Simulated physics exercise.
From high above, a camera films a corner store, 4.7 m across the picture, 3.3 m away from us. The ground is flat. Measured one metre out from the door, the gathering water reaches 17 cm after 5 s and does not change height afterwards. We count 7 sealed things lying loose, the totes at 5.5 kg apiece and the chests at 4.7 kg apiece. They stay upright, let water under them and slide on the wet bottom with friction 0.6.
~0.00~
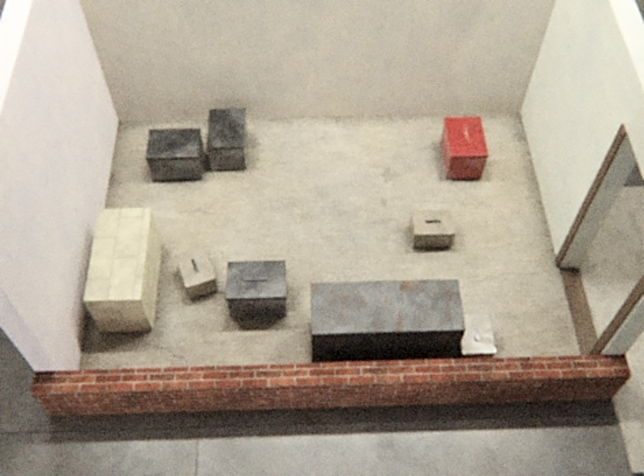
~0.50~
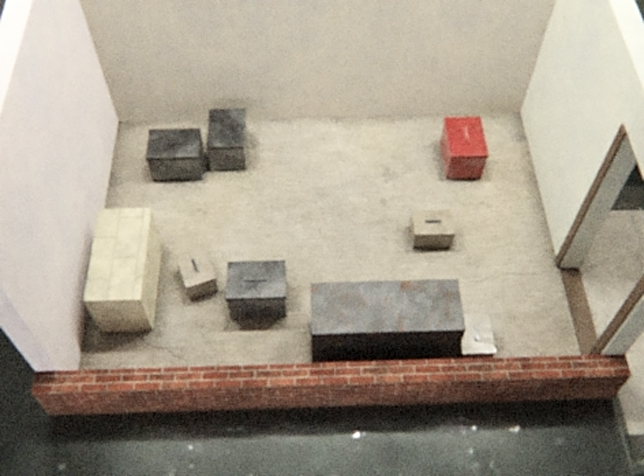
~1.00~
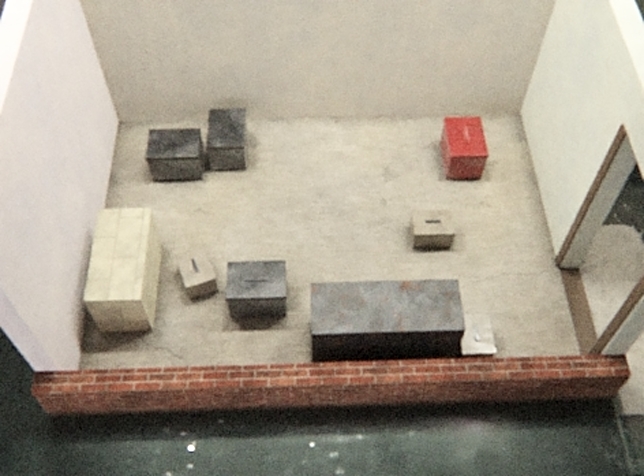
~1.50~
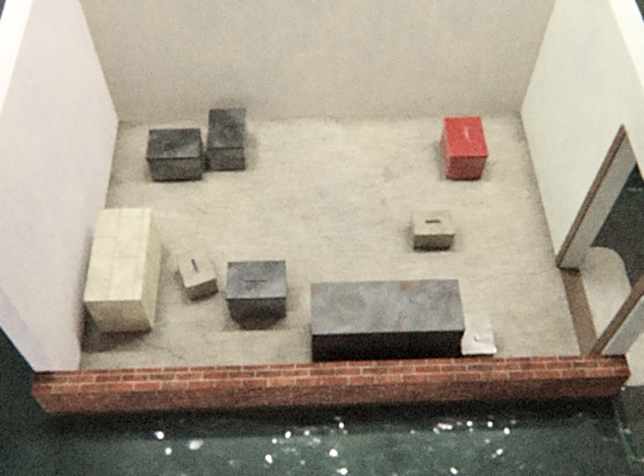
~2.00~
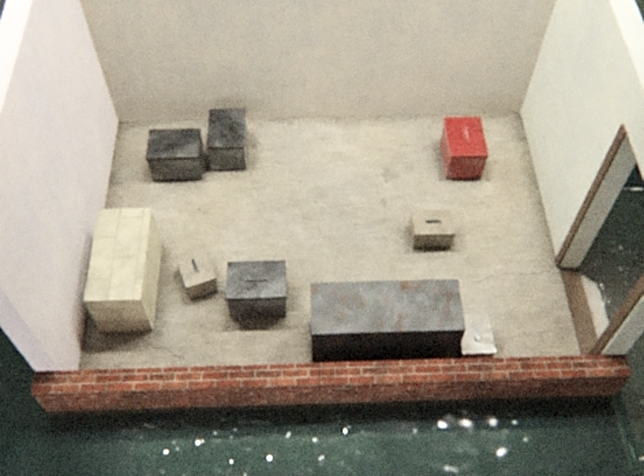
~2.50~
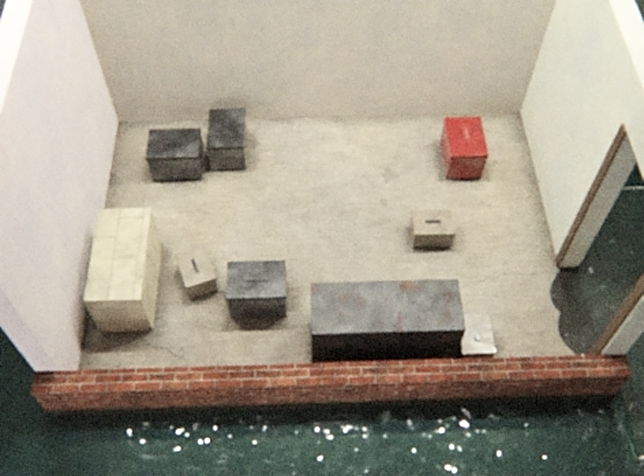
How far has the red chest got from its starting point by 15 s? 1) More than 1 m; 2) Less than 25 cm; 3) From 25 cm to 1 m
Answer: 3.
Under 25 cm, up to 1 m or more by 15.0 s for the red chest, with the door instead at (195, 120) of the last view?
The red chest goes a bit.
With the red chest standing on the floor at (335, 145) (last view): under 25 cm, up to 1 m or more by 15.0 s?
Here it heads a good way off.
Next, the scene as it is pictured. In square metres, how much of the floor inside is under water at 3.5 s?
That flooded area is roughly 1.0 m2.
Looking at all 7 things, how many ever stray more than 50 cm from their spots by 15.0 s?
5 in all.
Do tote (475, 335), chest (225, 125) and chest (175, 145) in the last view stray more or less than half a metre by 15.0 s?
In that order: Short of it, more, over.
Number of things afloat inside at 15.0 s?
The count is 7.
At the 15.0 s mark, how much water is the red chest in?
Roughly 4 cm deep.
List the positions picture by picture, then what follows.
The red chest at (466, 136) rests on the ground; 0.0 m2 under water; 0 of 7 have shifted, in the first frame.
The red chest at (466, 136) rests on the ground; 0.0 m2 under water; 0 of 7 have shifted, in the second frame.
The red chest at (466, 136), on the bottom; 0.0 m2 under water; 0 of 7 have shifted, in the third frame.
The red chest at (466, 136) rests on the ground; water covers 0.0 m2; 0 of 7 have shifted, in the fourth frame.
The red chest at (466, 136) rests on the ground; water covers 0.0 m2; 0 of 7 have shifted, in the fifth frame.
The red chest at (466, 136) rests on the ground; water covers 0.1 m2; 0 of 7 have shifted, in the sixth frame.
After 3.5 s the red chest is near (466, 136), 0.0 m from its start, aground; 0 afloat.
After 6.8 s the red chest is near (466, 136), 0.0 m from its start, aground; 1 afloat.
After 11.0 s the red chest is near (467, 135), 0.0 m from its start, afloat; 7 afloat.
After 15.0 s the red chest is near (512, 172), 0.6 m from its start, afloat; 7 afloat.
